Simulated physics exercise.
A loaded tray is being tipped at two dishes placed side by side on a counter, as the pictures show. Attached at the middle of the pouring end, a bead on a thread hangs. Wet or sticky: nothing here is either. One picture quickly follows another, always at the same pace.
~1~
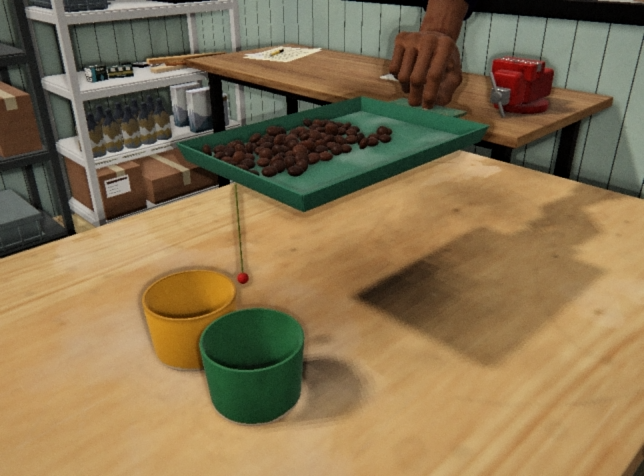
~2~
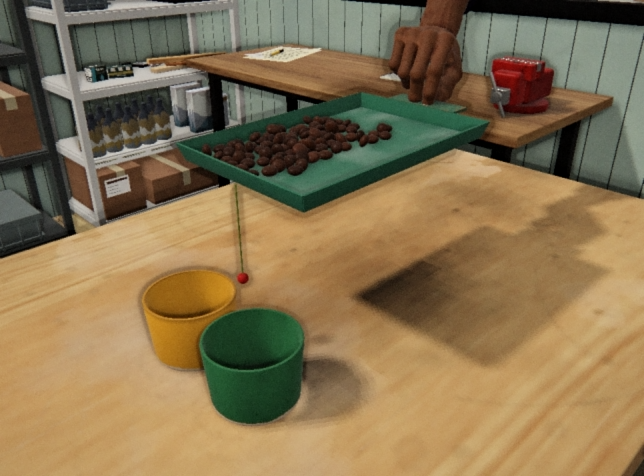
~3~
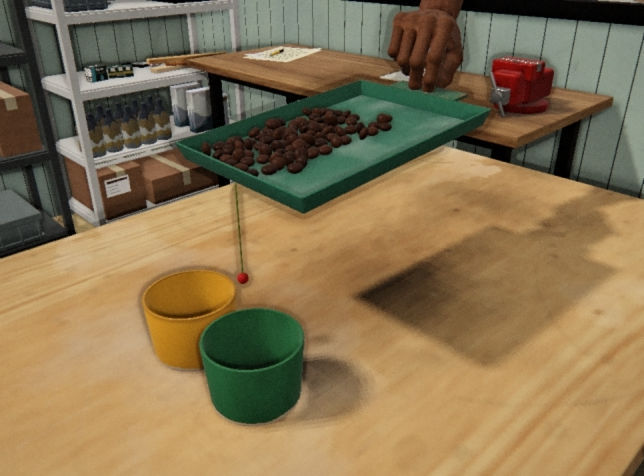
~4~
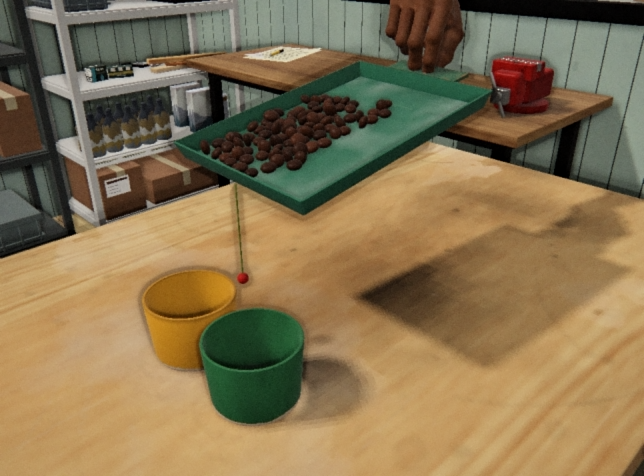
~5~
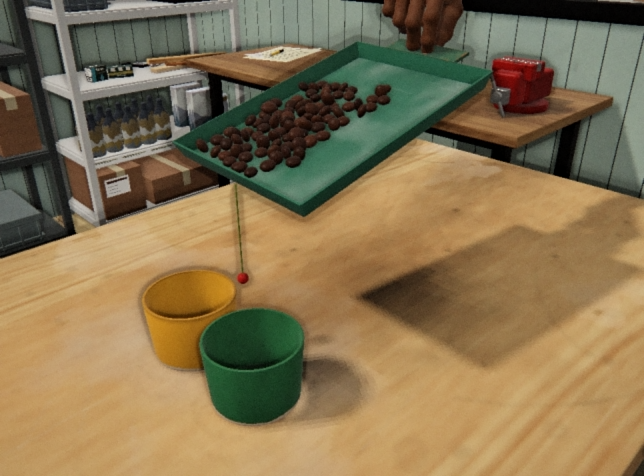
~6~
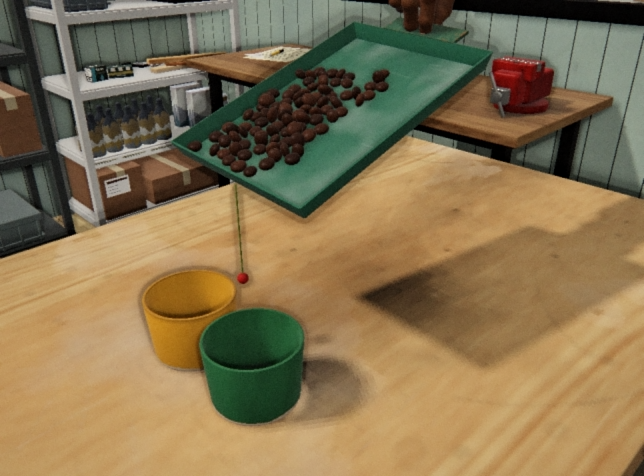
In this clip, a hand at the far end of a green tray of brown chocolate drops raises that end, tilting the tray gradually more steeply above a yellow dish and a green dish, while a red bead hangs below.
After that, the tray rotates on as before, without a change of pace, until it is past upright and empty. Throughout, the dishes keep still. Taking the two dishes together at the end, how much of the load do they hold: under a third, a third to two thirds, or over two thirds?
So the dishes end up with above two thirds of the load.
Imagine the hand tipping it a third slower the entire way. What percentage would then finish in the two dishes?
Roughly 80 percent, give or take.
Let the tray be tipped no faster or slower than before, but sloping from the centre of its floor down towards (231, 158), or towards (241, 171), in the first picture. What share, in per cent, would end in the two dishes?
About 40 % and about 60 %.
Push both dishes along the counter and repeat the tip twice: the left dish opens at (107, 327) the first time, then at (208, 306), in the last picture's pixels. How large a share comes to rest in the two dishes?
0 and 80 in a hundred.
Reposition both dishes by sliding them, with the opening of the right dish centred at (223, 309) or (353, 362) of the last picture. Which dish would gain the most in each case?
The first time round it's the one placed on the right, and the next time it's the one placed on the left.
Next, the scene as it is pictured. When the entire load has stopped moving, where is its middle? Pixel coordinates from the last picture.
Close to (241, 383), more or less.
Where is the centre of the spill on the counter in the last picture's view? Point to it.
Middle in the last view: Roughly (231, 463).
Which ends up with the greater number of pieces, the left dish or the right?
That's going to be the one at right.
Soon, tray tipped steeply; nearly all on the tray; a small part in the air.
A while on, tray tipped past a quarter turn; a stray few on the tray; about half in the right dish; about a quarter in the left dish; a small part outside both; about a quarter in the air.
Towards the end, tray tipped past a quarter turn; about half in the right dish; about a quarter in the left dish; about a quarter outside both; a stray few in the air.
Finally, tray tipped past a quarter turn; about half in the right dish; about a quarter in the left dish; about a quarter outside both; a stray few in the air.
